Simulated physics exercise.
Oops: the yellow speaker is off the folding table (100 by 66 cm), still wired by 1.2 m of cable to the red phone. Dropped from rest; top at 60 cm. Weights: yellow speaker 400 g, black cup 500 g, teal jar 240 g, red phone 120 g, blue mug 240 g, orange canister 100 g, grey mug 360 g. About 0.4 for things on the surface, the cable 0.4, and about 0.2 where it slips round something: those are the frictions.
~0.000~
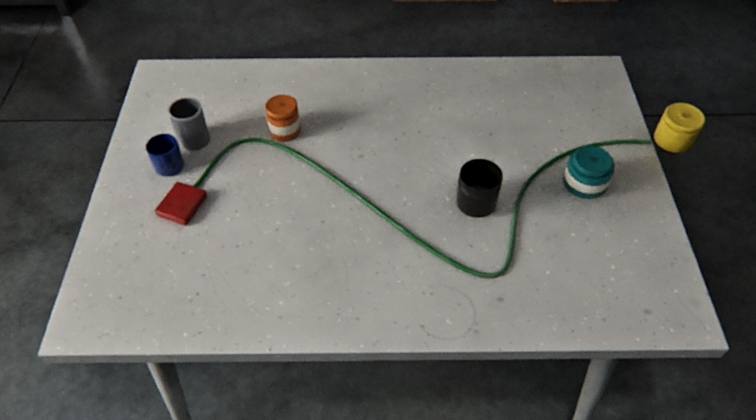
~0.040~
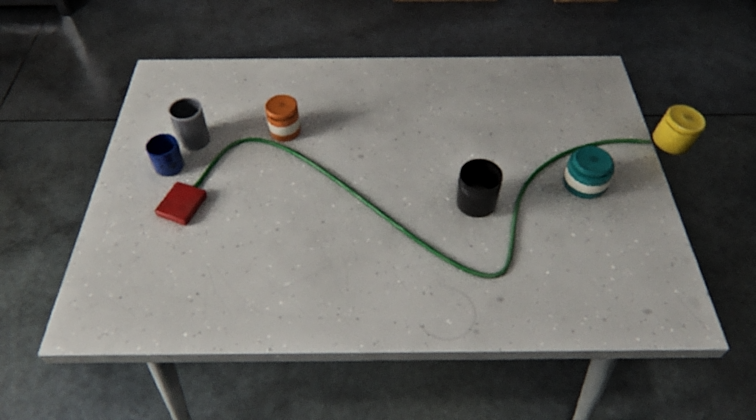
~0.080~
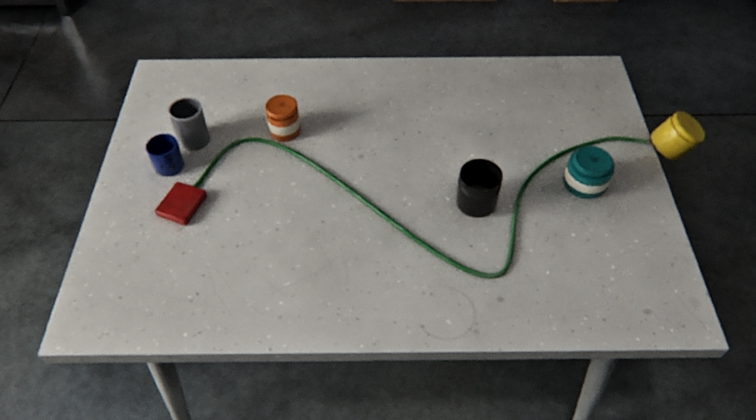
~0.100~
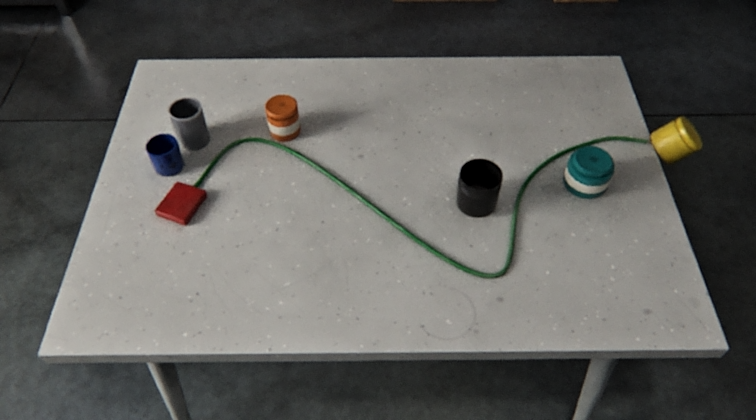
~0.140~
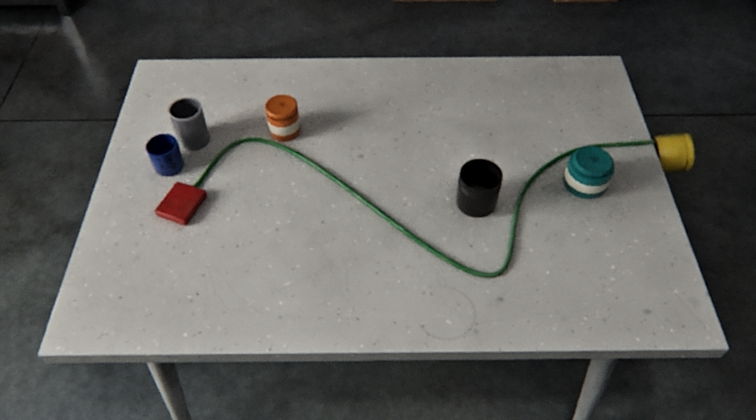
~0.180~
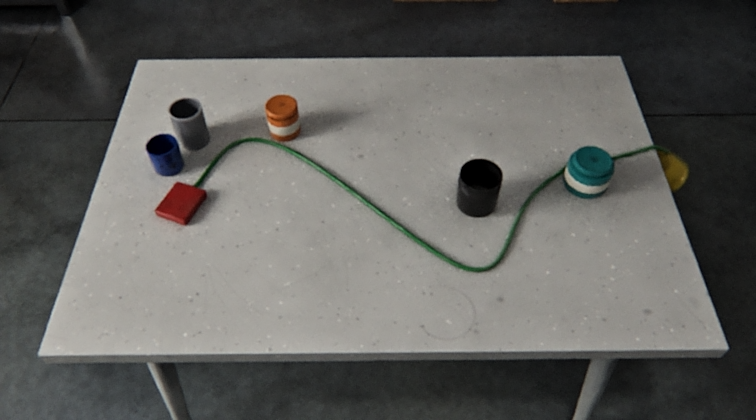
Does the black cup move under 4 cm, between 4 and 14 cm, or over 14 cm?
It relocates scarcely.
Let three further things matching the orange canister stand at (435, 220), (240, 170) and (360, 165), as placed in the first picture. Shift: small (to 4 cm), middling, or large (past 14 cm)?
Taken in order, they show a medium amount of movement, a lot of movement, and finally only a little movement.
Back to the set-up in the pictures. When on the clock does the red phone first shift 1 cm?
The red phone gets there at 0.34 seconds.
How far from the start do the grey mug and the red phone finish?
Final places, approx.: Grey mug 0 cm off, red phone 50 cm off.
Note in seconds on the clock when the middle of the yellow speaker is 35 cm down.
Around 0.34 seconds on the clock.
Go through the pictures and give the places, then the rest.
Shows, black cup (481, 174); cable runs through (517, 209) (439, 254) (339, 182) (238, 142), in the first frame.
Shows, yellow speaker (685, 117); cable runs through (439, 254) (238, 142), in the second frame.
Shows, yellow speaker (678, 136); cable runs through (439, 254) (238, 142), in the third frame.
Shows, yellow speaker (676, 141); cable runs through (439, 254) (238, 142), in the fourth frame.
Shows, yellow speaker (671, 154); cable runs through (439, 254) (238, 142), in the fifth frame.
Shows, black cup (481, 174); cable runs through (623, 155) (527, 202) (439, 254) (339, 182) (238, 142), in the sixth frame.
At 0.4 s, the cable's tail end at (268, 233); red phone 14 cm off its start, yellow speaker over the edge, teal jar 2 cm off its start.
At 0.7 s, the cable's tail end at (445, 249); red phone 43 cm off its start, yellow speaker over the edge, teal jar 2 cm off its start.
At 0.9 s, the cable's tail end at (487, 252); red phone 49 cm off its start at (471, 233), yellow speaker over the edge, teal jar 2 cm off its start at (603, 167).
At 1.2 s, the cable's tail end at (487, 252); red phone 49 cm off its start, yellow speaker over the edge, teal jar 2 cm off its start.
At 2.4 s, the cable's tail end at (487, 252); black cup 0 cm off its start at (481, 174), red phone 49 cm off its start at (471, 232), yellow speaker over the edge, teal jar 2 cm off its start at (603, 167).
